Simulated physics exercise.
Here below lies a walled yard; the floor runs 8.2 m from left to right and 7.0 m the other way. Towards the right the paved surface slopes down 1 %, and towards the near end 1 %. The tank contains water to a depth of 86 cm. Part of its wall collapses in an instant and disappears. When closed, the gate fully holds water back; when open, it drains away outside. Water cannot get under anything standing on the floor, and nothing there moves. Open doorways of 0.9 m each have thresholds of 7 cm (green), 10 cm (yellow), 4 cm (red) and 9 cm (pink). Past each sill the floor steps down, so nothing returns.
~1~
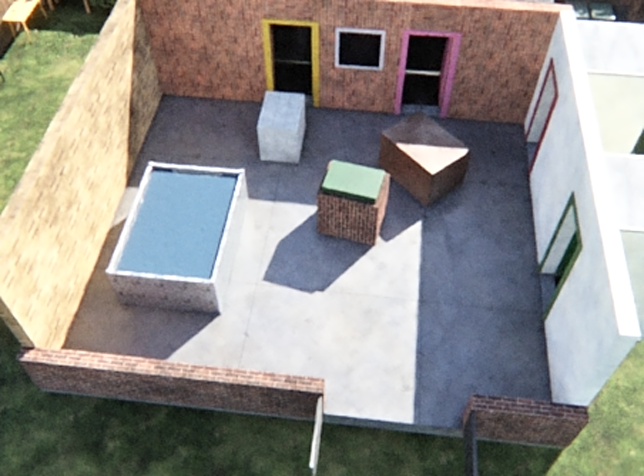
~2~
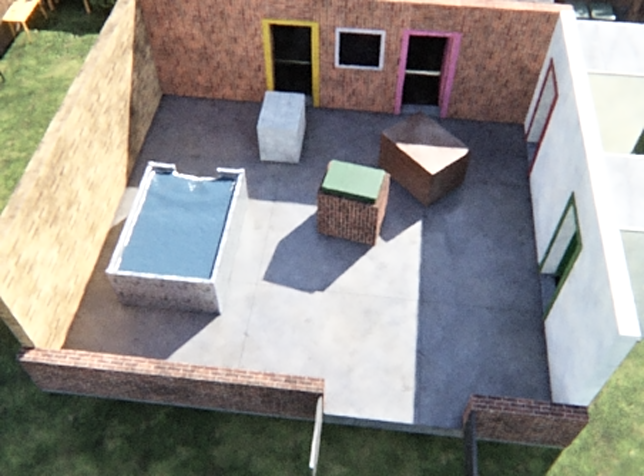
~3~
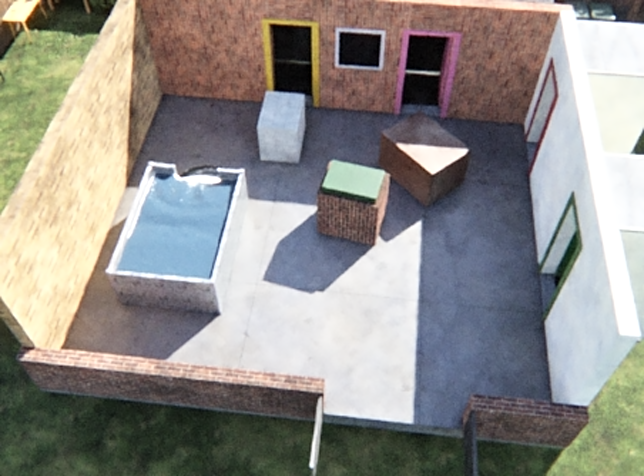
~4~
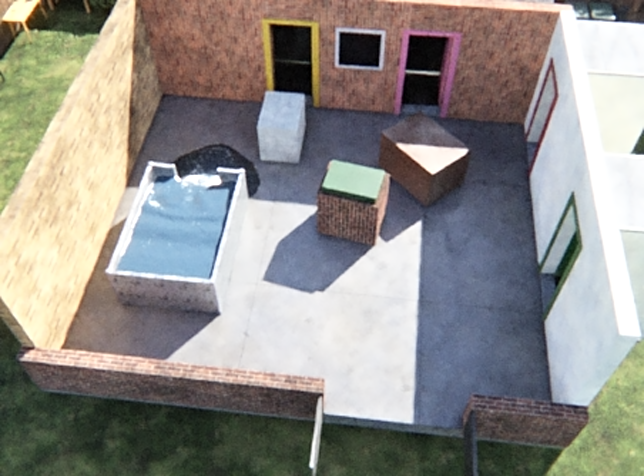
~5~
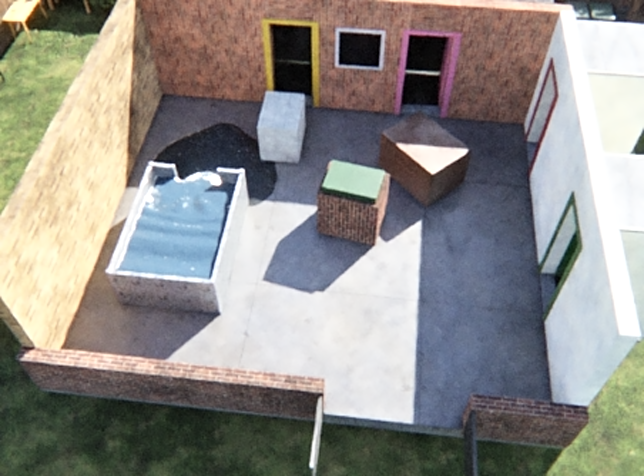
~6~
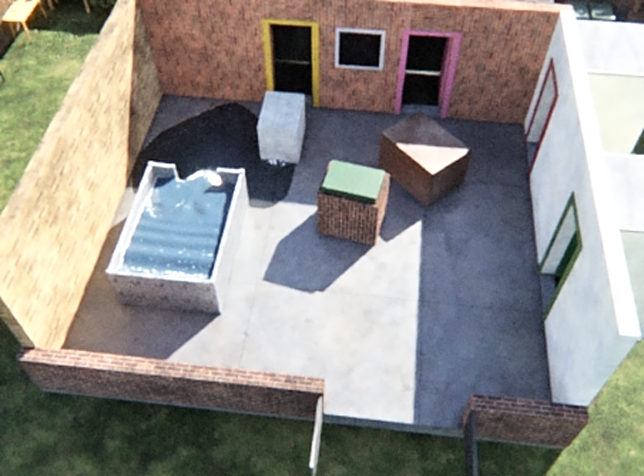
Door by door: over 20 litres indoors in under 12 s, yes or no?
Green door: No, yellow door: Yes, red door: Yes, pink door: No.
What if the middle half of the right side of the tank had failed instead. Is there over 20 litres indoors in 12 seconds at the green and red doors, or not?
At the green door the limit is surpassed; at the red door it is surpassed.
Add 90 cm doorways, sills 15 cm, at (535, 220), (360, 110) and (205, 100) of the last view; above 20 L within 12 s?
Note, doorways in listed order: Stays short, stays short, goes beyond.
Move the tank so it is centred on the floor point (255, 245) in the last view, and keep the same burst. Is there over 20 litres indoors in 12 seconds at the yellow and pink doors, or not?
Measured against the limit, the yellow door stays within it and the pink door goes beyond it.
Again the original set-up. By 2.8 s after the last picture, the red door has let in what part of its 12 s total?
0 percent or so by then.
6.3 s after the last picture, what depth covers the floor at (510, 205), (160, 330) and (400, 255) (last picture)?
Approximately 4, 2 and 1 centimetres, going through them in turn.
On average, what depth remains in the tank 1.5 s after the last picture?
About 51 cm.
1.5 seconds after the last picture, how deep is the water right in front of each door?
Readings (cm): Green = 0; yellow = 19; red = 0; pink = 0.
Then, 0.7 s after the last picture water covers 20 % of the floor and is deepest (50 cm) near (203, 197); green door not reached, yellow door 16 cm at the sill, 6 L in, red door not reached, pink door not reached.
Then, 1.5 s after the last picture water covers 25 % of the floor and is deepest (43 cm) near (215, 106); green door not reached, yellow door 19 cm at the sill, 37 L in, red door not reached, pink door not reached.
Then, 2.8 s after the last picture water covers 35 % of the floor and is deepest (34 cm) near (261, 145); green door not reached, yellow door 18 cm at the sill, 105 L in, red door not reached, pink door 2 cm at the sill, 0 L in.
Then, 6.3 s after the last picture water covers 65 % of the floor and is deepest (20 cm) near (186, 196); green door 4 cm at the sill, 0 L in, yellow door 11 cm at the sill, 150 L in, red door 10 cm at the sill, 45 L in, pink door 5 cm at the sill, 0 L in.
Then, 11.3 s after the last picture water covers 90 % of the floor and is deepest (18 cm) near (544, 362); green door 8 cm at the sill, 2 L in, yellow door 7 cm at the sill, 155 L in, red door 9 cm at the sill, 153 L in, pink door 6 cm at the sill, 0 L in.
